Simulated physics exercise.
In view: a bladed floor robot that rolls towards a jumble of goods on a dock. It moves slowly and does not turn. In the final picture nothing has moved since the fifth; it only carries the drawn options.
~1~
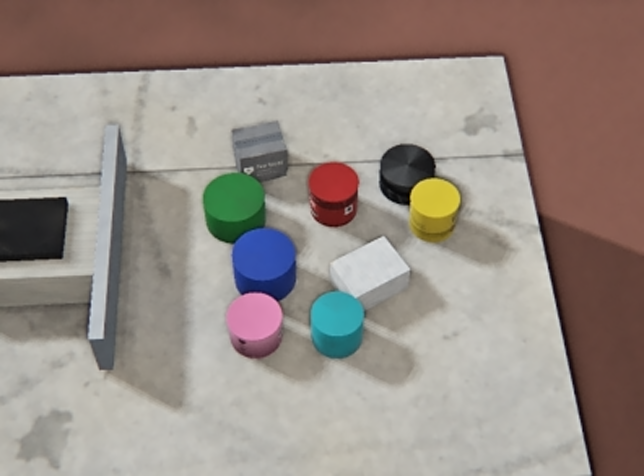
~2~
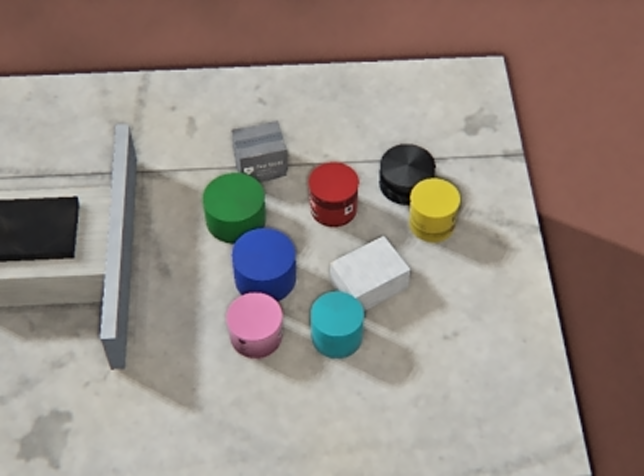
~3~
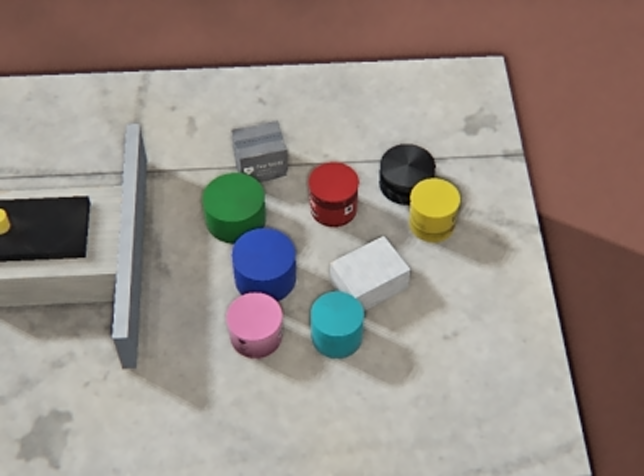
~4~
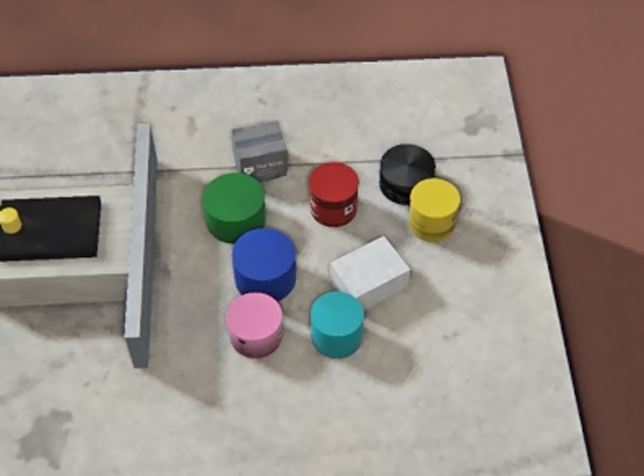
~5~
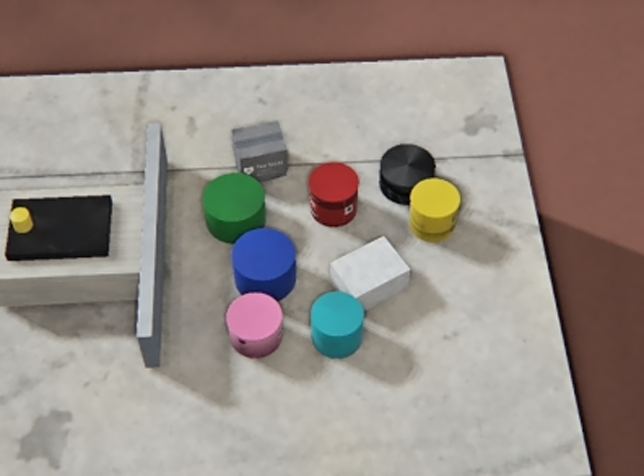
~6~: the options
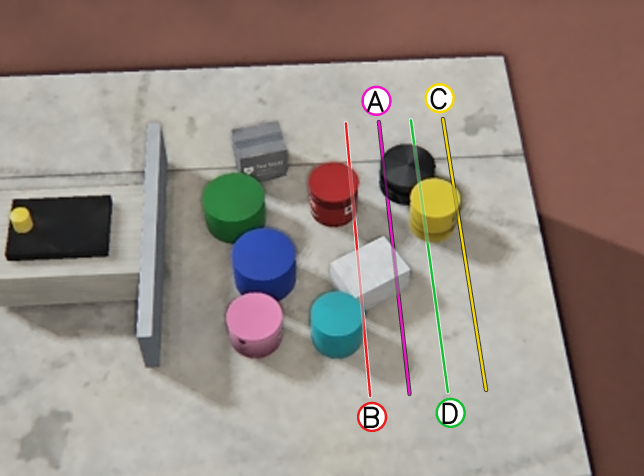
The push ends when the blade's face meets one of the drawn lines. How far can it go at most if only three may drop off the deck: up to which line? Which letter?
No farther than C.
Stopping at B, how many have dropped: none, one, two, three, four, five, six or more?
By then, none.
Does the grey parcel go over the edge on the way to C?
By then, no.
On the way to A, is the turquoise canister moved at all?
Yes.
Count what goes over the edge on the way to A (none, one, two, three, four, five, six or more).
By then, none.
On the copy, A at (393, 246); B at (357, 248); C at (463, 243); D at (428, 244).
On C. First, robot (181, 221); grey parcel (292, 153); turquoise canister (354, 325).
Then, robot (294, 216); white crate (484, 274); black canister (457, 140).
Finally, robot (381, 212); black canister over the edge; white crate over the edge; two fallen.
By contrast, A is within the limit but short; B is within the limit but short; D is within the limit but short.
